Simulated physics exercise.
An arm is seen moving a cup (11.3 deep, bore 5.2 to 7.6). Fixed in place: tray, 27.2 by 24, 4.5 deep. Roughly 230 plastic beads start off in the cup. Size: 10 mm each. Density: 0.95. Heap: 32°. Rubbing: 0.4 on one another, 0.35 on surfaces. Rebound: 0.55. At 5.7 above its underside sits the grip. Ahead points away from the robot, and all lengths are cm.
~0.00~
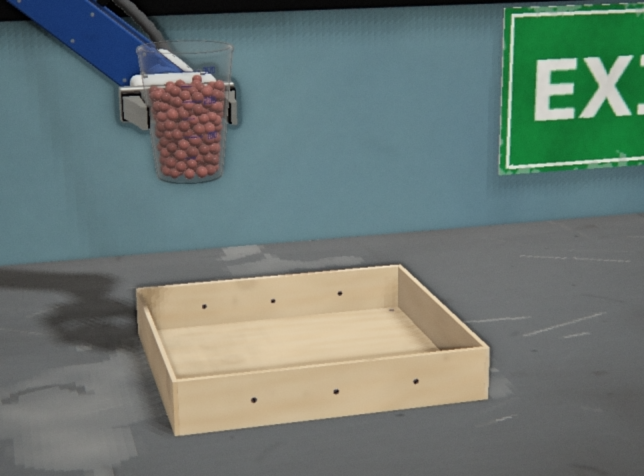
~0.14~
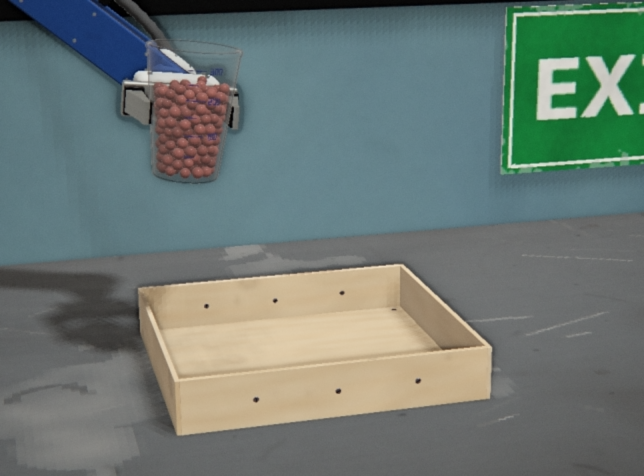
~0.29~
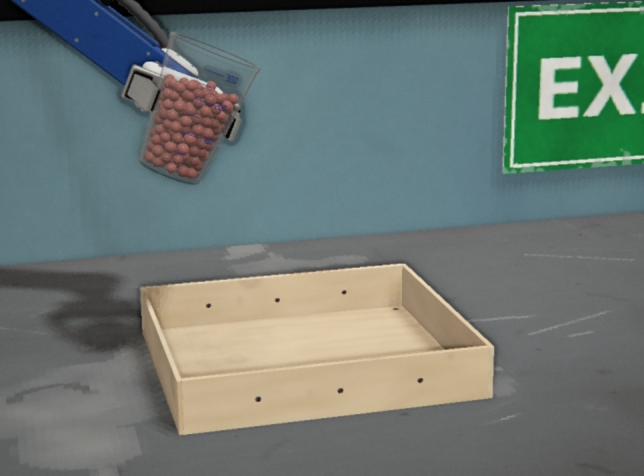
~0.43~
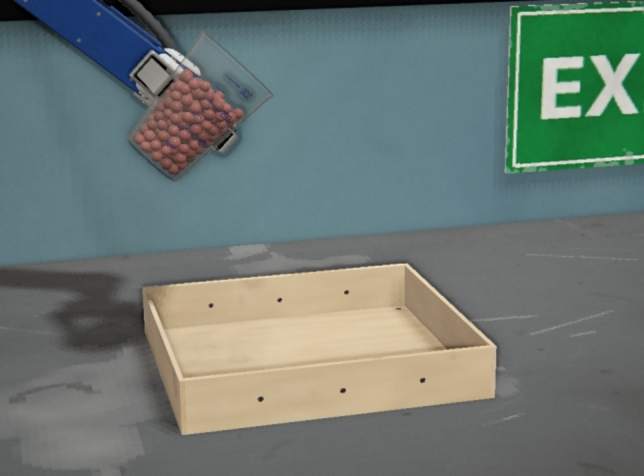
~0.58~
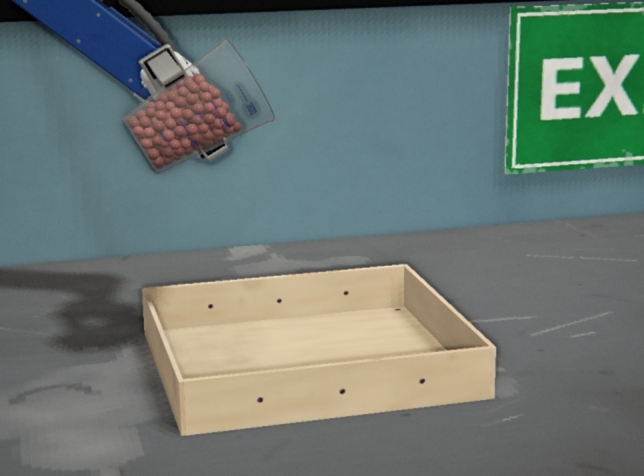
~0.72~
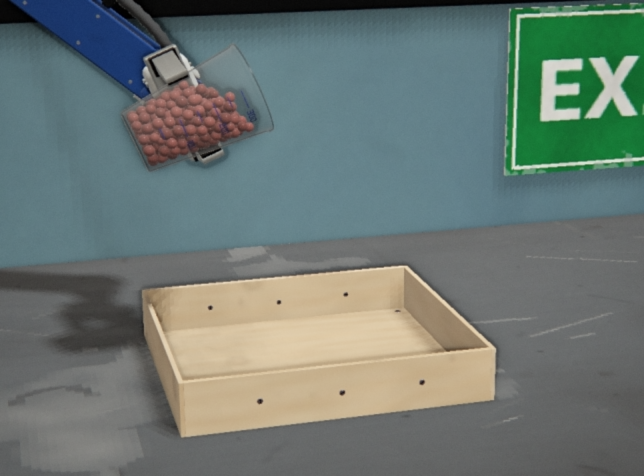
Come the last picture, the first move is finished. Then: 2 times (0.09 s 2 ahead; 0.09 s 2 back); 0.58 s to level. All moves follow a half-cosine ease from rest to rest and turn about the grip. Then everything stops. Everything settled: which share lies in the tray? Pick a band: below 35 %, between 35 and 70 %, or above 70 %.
The share falls below 35 %.
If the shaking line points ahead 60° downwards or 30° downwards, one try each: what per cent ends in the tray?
First try about 0 %, second try about 5 %.
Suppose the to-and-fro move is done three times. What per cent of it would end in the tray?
It would then be around 20 per cent.
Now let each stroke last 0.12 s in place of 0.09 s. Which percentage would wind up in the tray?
In that case it would be near 5 percent.
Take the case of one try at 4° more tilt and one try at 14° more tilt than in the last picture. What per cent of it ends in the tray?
About 20 per cent for the first try and 40 per cent for the second.
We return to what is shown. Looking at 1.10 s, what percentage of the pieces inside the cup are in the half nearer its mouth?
Something near 50 per cent is there.
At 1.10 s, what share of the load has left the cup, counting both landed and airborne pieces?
Near 10 in a hundred parts have gone so far.
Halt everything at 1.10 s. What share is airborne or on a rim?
Some 6 percent.
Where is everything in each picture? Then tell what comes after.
Cup middle at (188, 114), level; upper third of the load around (187, 98), from x 155 to 220, top at y 80; 233 in the cup, in the first frame.
Cup middle at (190, 114), tilted 6° forward; upper third of the load around (190, 98), from x 160 to 225, top at y 80, in the second frame.
Cup middle at (192, 113), tilted 23° forward; upper third of the load around (191, 99), from x 150 to 235, top at y 80, in the third frame.
Cup middle at (194, 113), tilted 44° forward; upper third of the load around (191, 99), from x 140 to 240, top at y 75, in the fourth frame.
Cup middle at (193, 114), tilted 62° forward; upper third of the load around (192, 101), from x 135 to 235, top at y 80, in the fifth frame.
Cup middle at (193, 115), tilted 68° forward; upper third of the load around (188, 104), from x 130 to 250, top at y 85; 233 in the cup, in the sixth frame.
By 1.10 s, tilted 68° forward, highest piece 26 above the table; 209 in the cup, 10 in the tray, 14 in flight or on a rim.
By 1.47 s, tilted 16° forward, highest piece 29 above the table; 200 in the cup, 33 in the tray.
By 1.86 s, level, highest piece 28 above the table; 200 in the cup, 33 in the tray.
By 2.91 s, level, highest piece 28 above the table; 200 in the cup, 33 in the tray.
Final count, 200 in the cup, 33 in the tray. That is 14 % in the tray.
